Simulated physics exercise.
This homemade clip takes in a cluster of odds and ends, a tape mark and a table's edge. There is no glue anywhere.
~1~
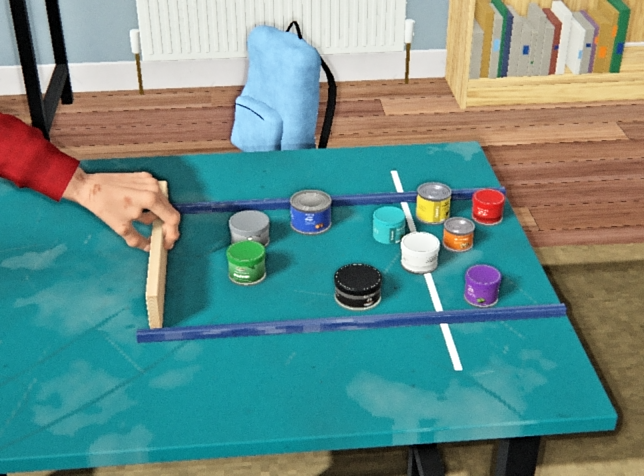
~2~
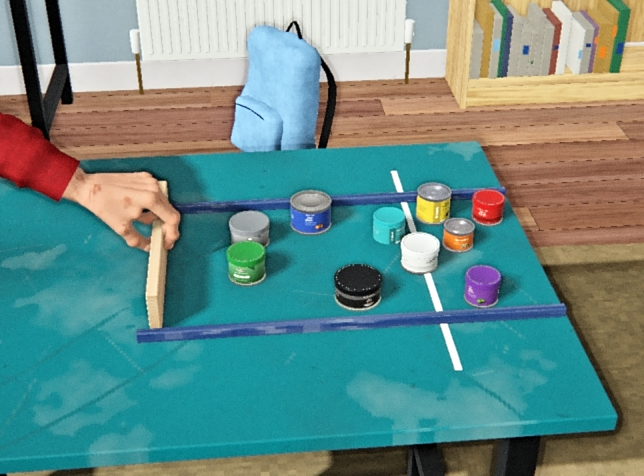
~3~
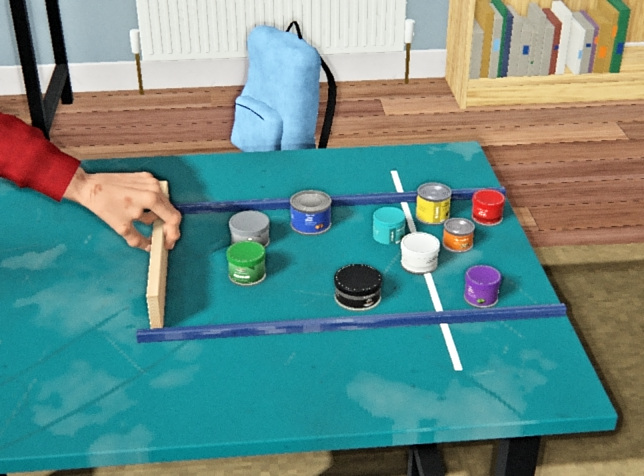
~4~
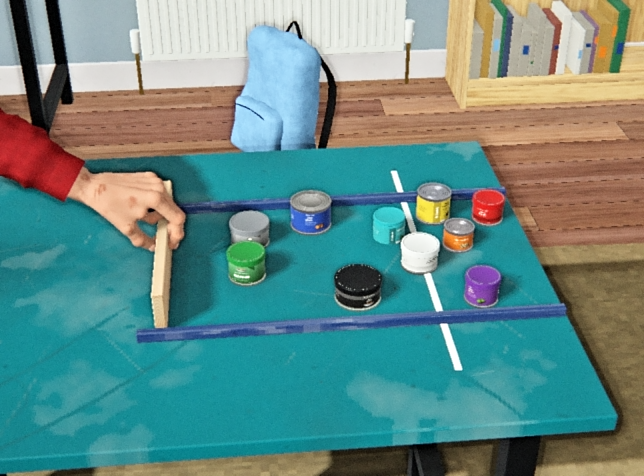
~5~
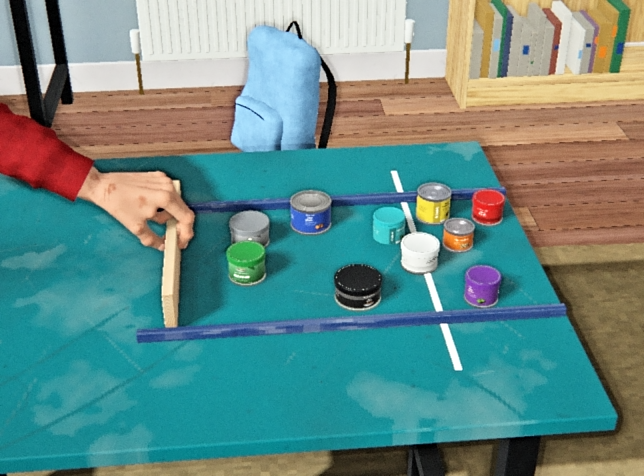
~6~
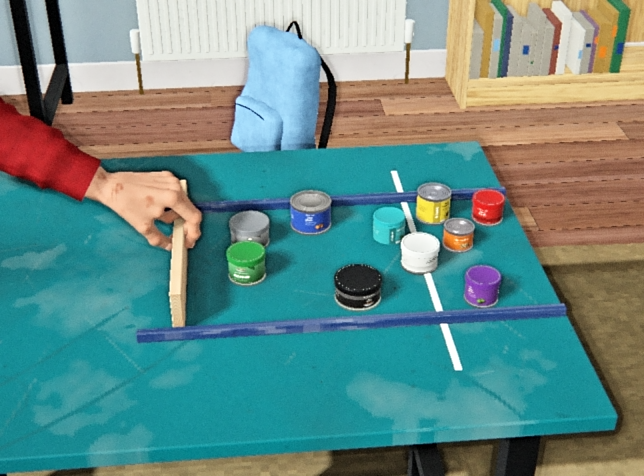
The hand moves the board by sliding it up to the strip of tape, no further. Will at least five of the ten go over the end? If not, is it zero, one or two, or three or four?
No, zero go over.
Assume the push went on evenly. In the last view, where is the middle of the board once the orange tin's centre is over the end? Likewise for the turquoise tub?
(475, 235) and (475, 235), more or less.
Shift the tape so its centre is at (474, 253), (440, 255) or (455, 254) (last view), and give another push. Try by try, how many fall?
1, 0, 1.
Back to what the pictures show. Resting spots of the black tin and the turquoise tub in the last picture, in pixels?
Black tin: About (457, 282); turquoise tub: About (468, 221).
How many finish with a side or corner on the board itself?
4 in contact.
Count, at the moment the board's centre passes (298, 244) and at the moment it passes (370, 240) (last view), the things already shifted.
In order, the tallies are 3 and 6.
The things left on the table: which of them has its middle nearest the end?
Ending up nearest is the red tin.
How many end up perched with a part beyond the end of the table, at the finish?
I'd say 0 of them.
Soon after, none off yet; red tin at rest near (488, 208); purple pot at rest near (482, 287); orange tin at rest near (458, 236).
At rest, the number that fall off is zero.
